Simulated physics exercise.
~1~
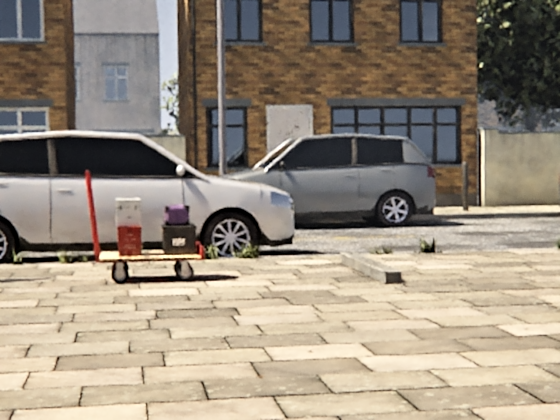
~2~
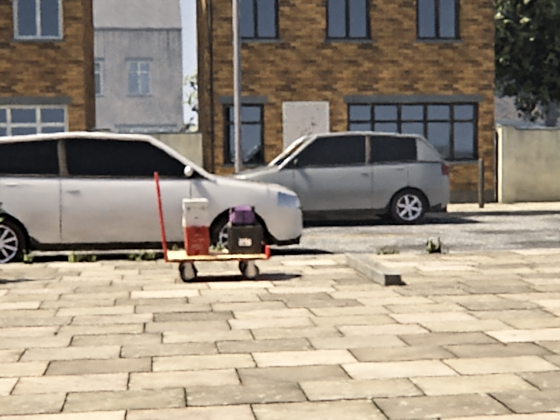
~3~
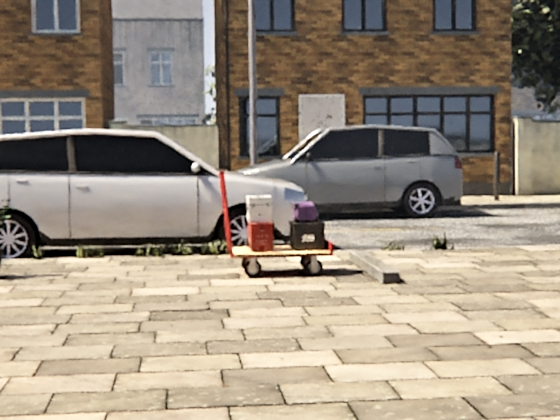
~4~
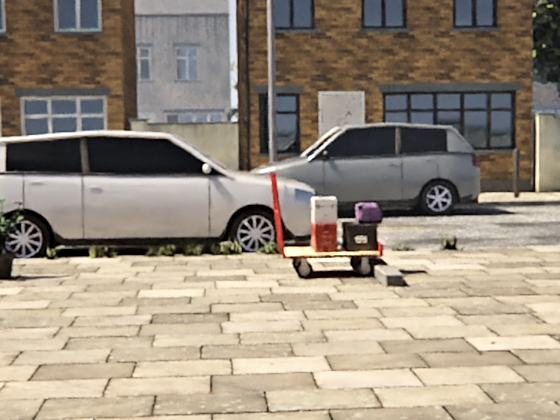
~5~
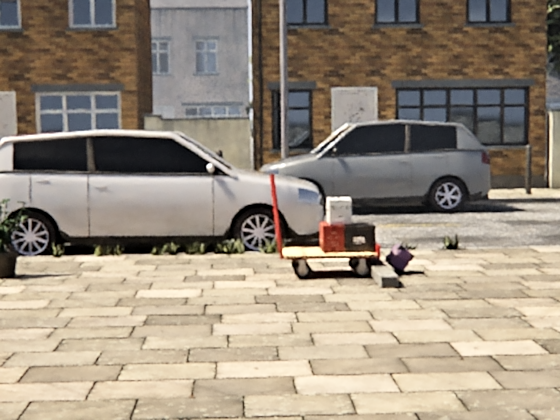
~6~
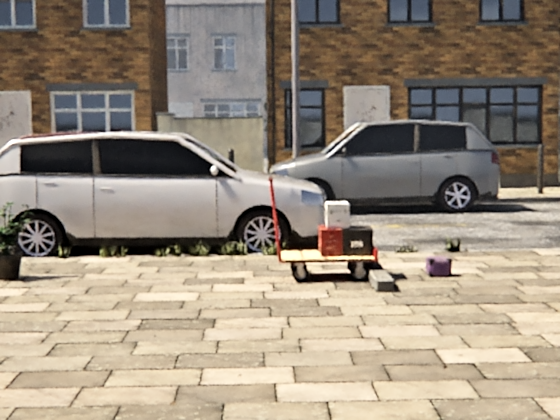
Loaded flatbed trolley rolling right across paving and stopping at a kerb, the purple case tumbling off the front onto the ground.
